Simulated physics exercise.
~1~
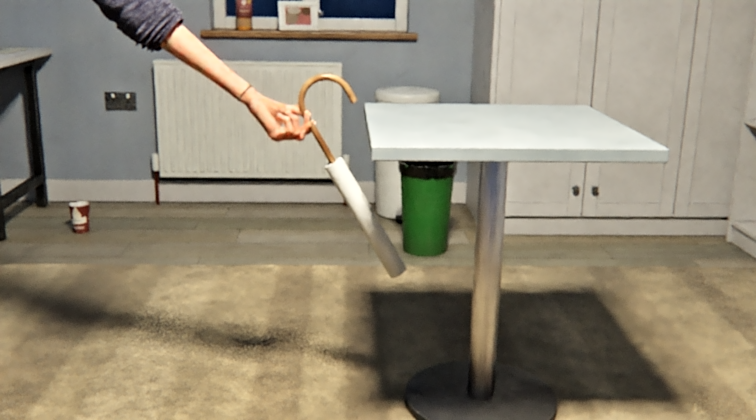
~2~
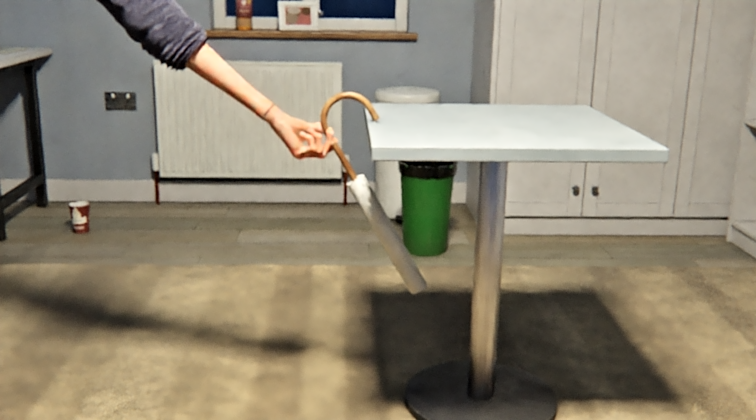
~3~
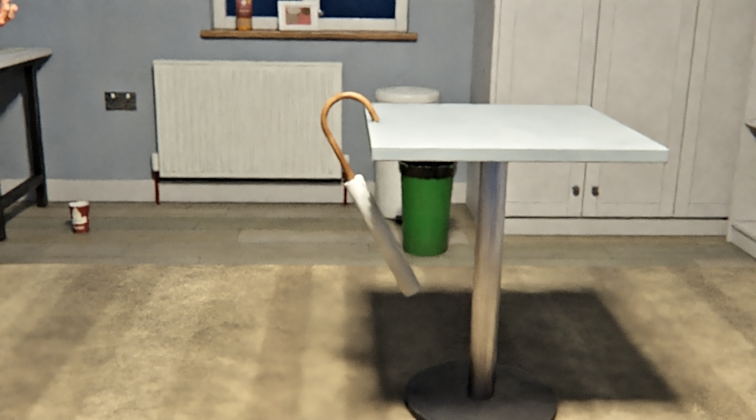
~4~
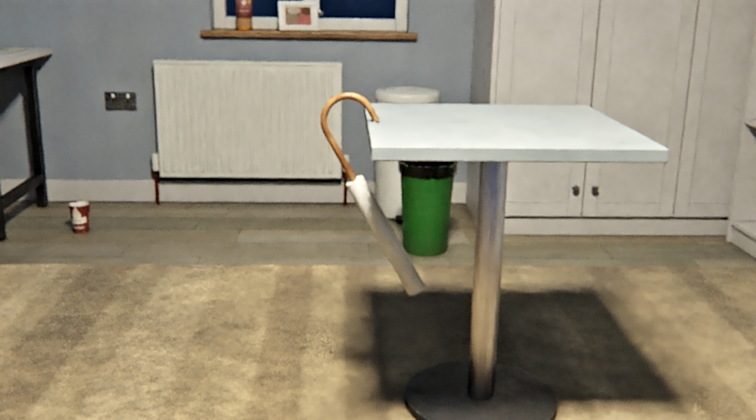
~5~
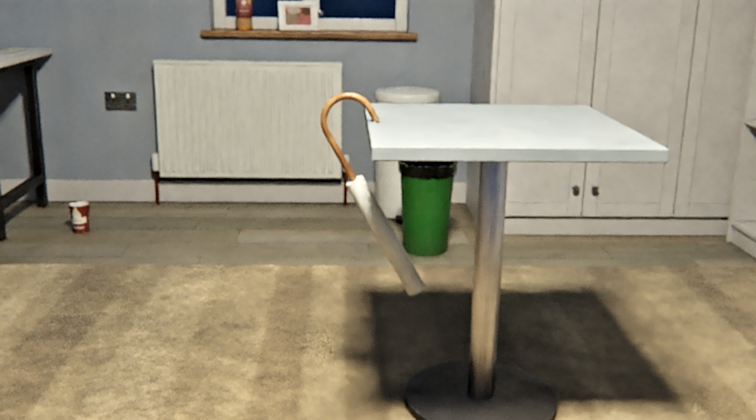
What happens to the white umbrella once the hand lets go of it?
It stays in place, hanging at a slant from the left edge of the table by its curved handle.
